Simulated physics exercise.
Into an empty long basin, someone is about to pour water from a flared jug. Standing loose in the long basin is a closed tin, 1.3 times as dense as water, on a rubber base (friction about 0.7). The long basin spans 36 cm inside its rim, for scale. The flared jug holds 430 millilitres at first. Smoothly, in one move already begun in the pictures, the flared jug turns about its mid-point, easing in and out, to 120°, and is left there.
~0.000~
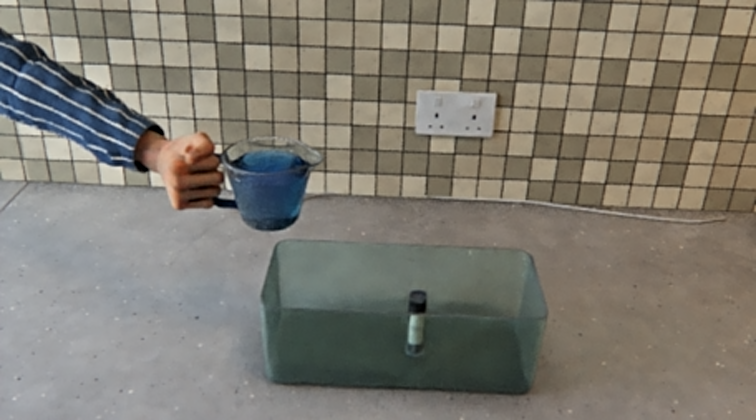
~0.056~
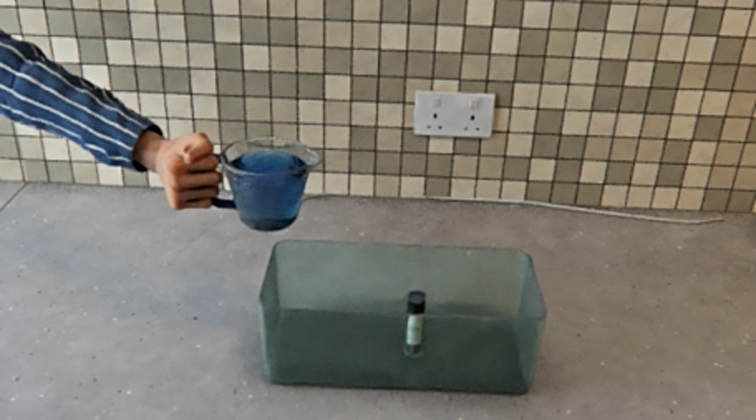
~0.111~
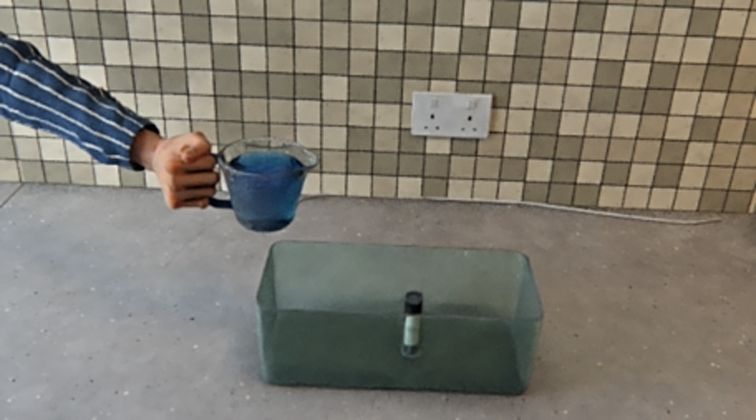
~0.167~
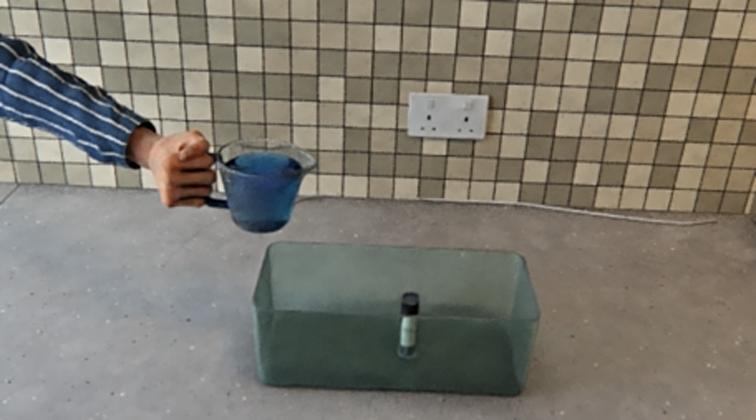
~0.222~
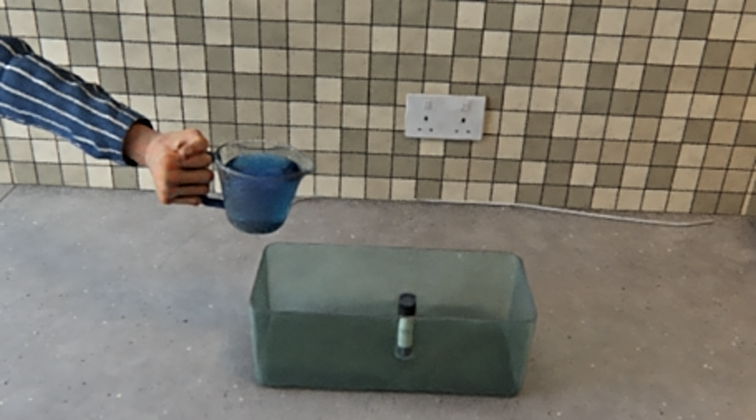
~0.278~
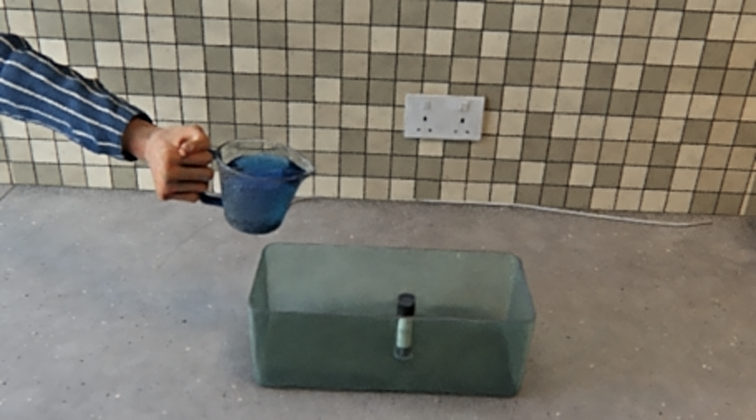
On a grey speckled worktop before a tiled wall with a socket, a hand in a striped sleeve holds a jug of blue liquid above a long basin with a small dark-topped container standing inside, and slowly tilts the jug slightly rightward.
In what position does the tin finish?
It finishes upright.
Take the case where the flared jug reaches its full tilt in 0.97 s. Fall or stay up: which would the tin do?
Result: Tin upright.
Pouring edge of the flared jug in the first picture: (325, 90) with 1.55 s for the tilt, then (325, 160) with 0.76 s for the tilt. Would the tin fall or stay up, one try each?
Run one: It does not tip. Run two: It does not tip.
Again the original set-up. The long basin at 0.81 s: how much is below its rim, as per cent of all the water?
At that time the basin holds about 18 per cent of the liquid.
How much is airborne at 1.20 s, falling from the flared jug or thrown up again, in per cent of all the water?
About 5 per cent.
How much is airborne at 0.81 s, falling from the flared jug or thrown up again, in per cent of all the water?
Roughly 22 percent.
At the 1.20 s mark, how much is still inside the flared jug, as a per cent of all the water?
Close to 3 percent of the total.
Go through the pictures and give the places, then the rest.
The first picture shows tilt 0°; pouring edge (323, 159); surface from (230, 162) to (311, 165); the long basin's rim runs from (268, 272) to (539, 284); the tin's top is at (418, 298).
The second picture shows tilt 0°; pouring edge (321, 160); surface from (228, 162) to (309, 166).
The third picture shows tilt 2°; pouring edge (319, 161); surface from (226, 162) to (306, 167).
The fourth picture shows tilt 3°; pouring edge (317, 164); surface from (224, 163) to (304, 168).
The fifth picture shows tilt 6°; pouring edge (315, 167); surface from (222, 164) to (303, 169).
The sixth picture shows tilt 9°; pouring edge (316, 170); surface from (223, 166) to (306, 170).
Then, 0.81 s in, the tilt is 64° and 60 per cent is still to pour; the tin stands where it began.
Then, 1.20 s in, the tilt is 105° and 3 per cent is still to pour; the tin stands where it began.
Then, 1.61 s in, the tilt is 120° and 0 per cent is still to pour; the tin stands where it began.
Then, 2.05 s in, the tilt is 120° and 0 per cent is still to pour; the tin stands where it began.
Finally, the tin stands where it began.
